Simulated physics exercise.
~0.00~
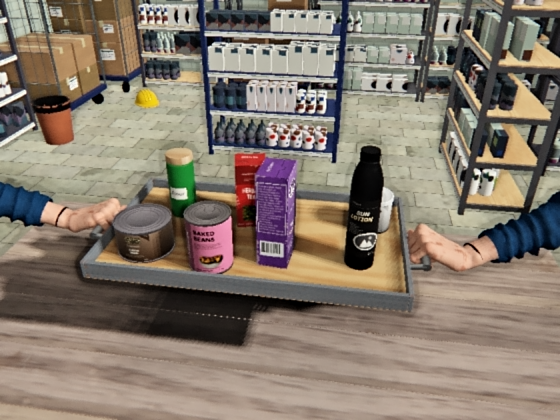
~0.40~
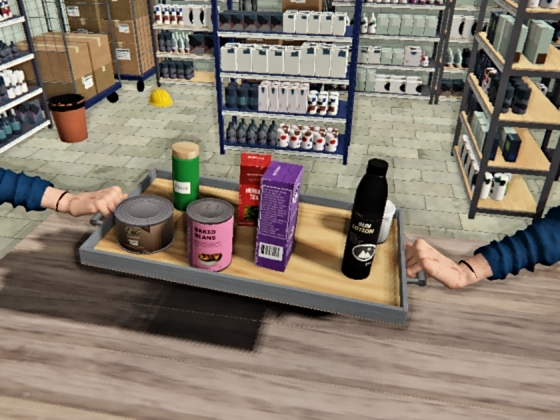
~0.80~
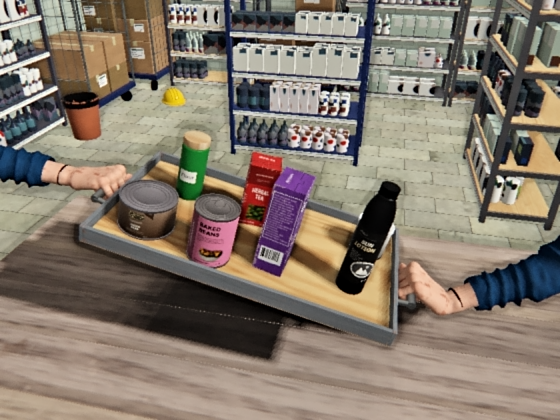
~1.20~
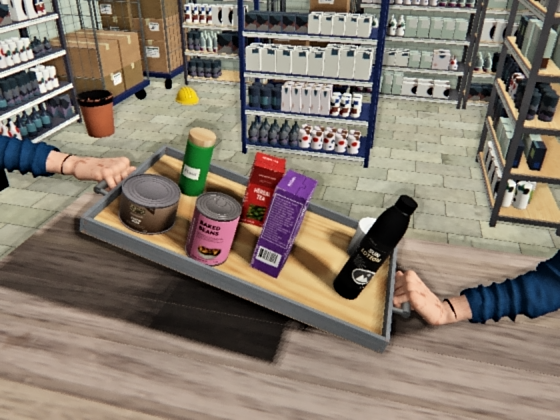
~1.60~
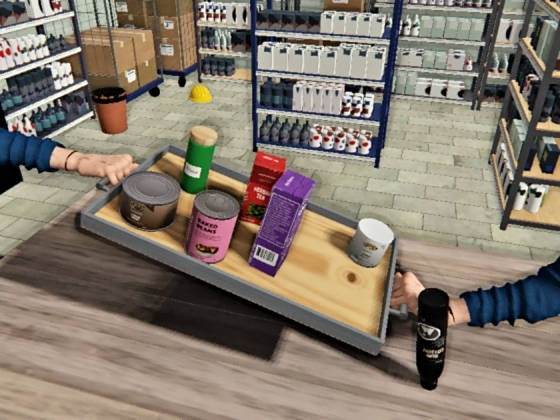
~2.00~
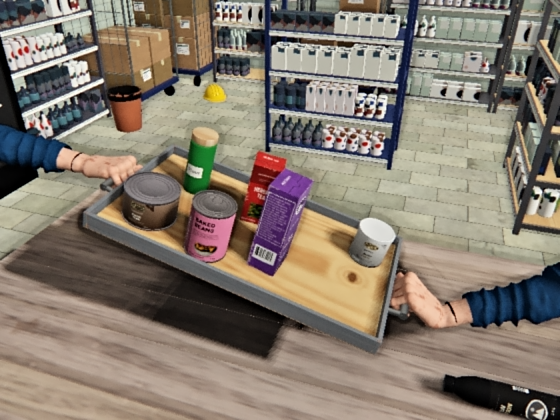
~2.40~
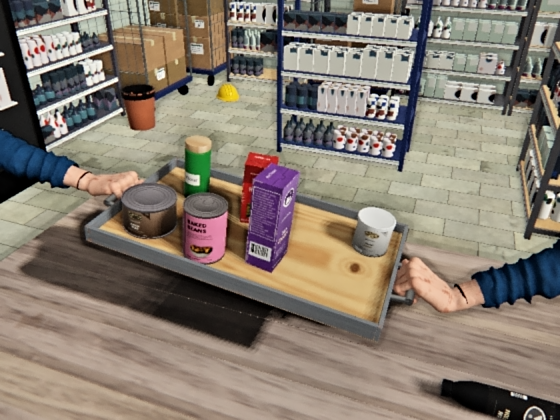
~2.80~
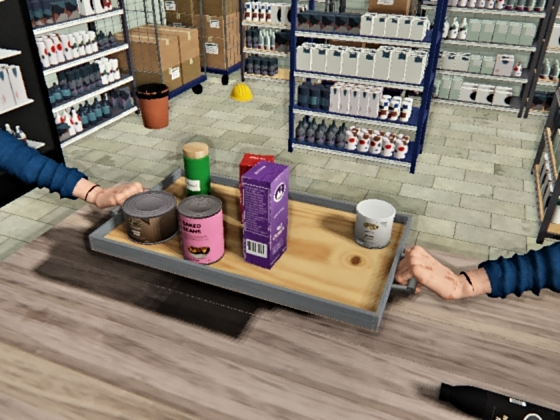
A hand-held tray tips right, dropping the black bottle onto the table, then levels out.
